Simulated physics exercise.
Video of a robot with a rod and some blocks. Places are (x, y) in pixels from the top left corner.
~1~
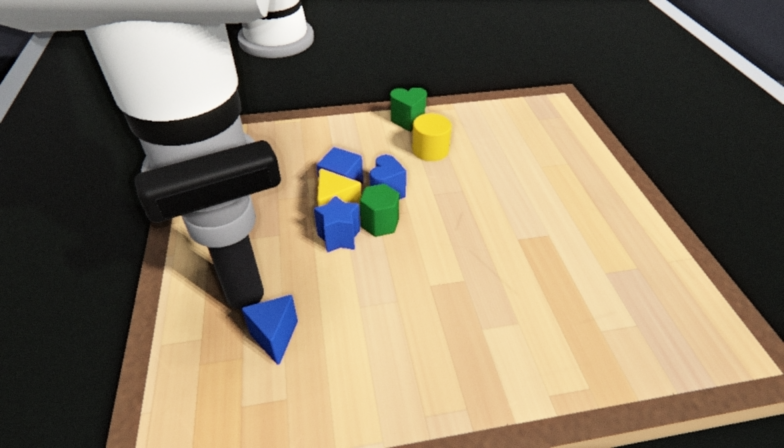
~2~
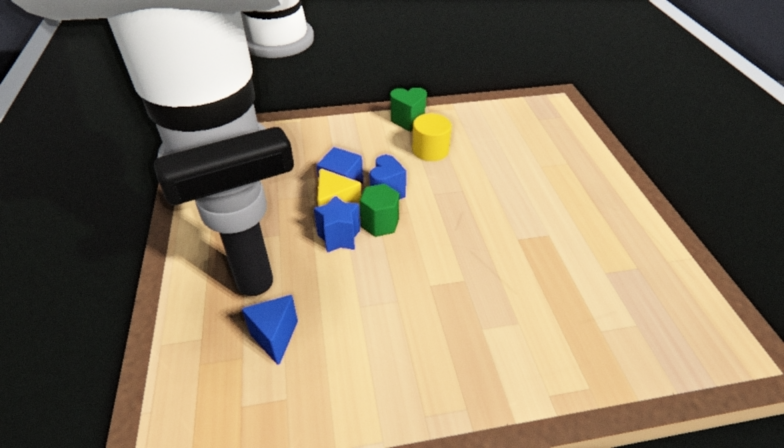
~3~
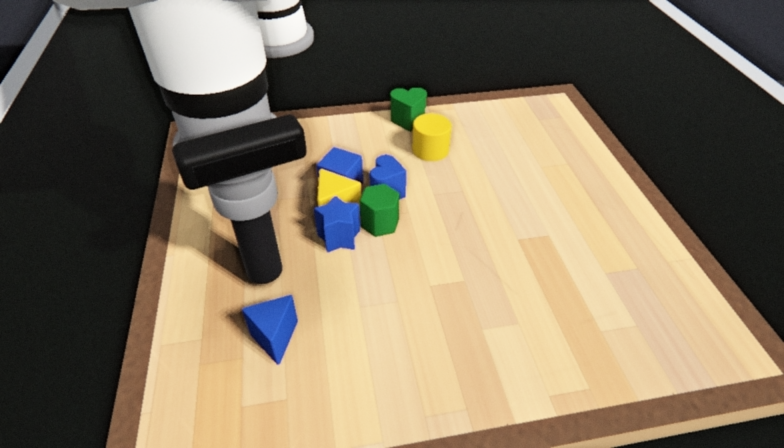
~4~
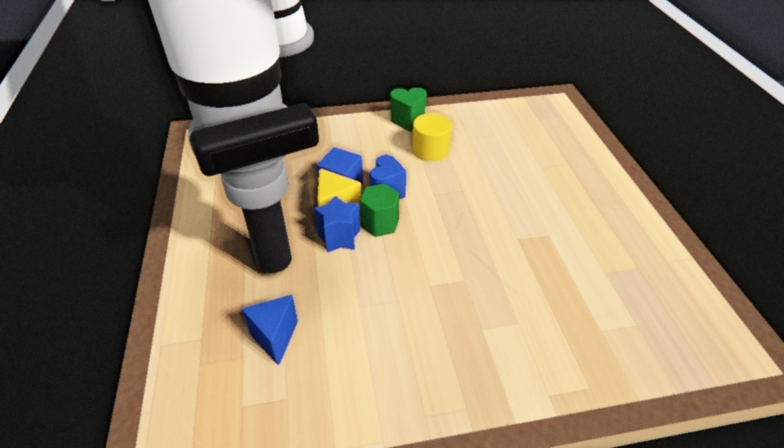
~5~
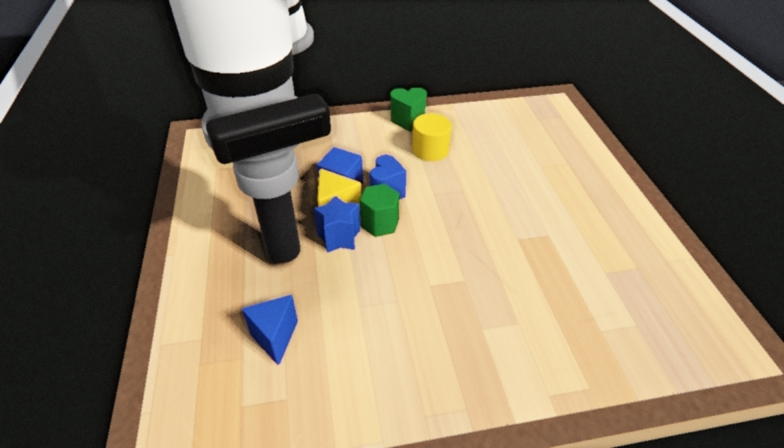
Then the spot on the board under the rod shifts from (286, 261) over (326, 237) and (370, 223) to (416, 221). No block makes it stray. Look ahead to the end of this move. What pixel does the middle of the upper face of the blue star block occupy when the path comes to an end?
At the end it should sit near (450, 196).
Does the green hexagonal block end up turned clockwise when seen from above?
Short answer: No.
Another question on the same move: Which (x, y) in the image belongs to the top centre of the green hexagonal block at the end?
The centre of its top face lies at (476, 182).
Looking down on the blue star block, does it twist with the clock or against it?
Short answer: Clockwise.
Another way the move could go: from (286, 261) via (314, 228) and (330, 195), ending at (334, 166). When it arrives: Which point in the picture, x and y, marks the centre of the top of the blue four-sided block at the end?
The centre of its top face lies at (363, 131).
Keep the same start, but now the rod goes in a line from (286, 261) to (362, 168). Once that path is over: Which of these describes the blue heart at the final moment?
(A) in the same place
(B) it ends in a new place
Option B.
What follows on the original path. One third of the way, rod at (325, 226); blue star block at (356, 206), turned 15° clockwise; green hexagonal block at (392, 193), turned 15° anticlockwise.
Two thirds of the way, rod at (370, 213); blue star block at (402, 199), turned 35° clockwise; green hexagonal block at (430, 186), turned 30° anticlockwise.
At the end, rod at (417, 211); yellow triangular piece not moved; blue star block at (450, 196), turned 30° clockwise; green hexagonal block at (476, 182), turned 30° anticlockwise.
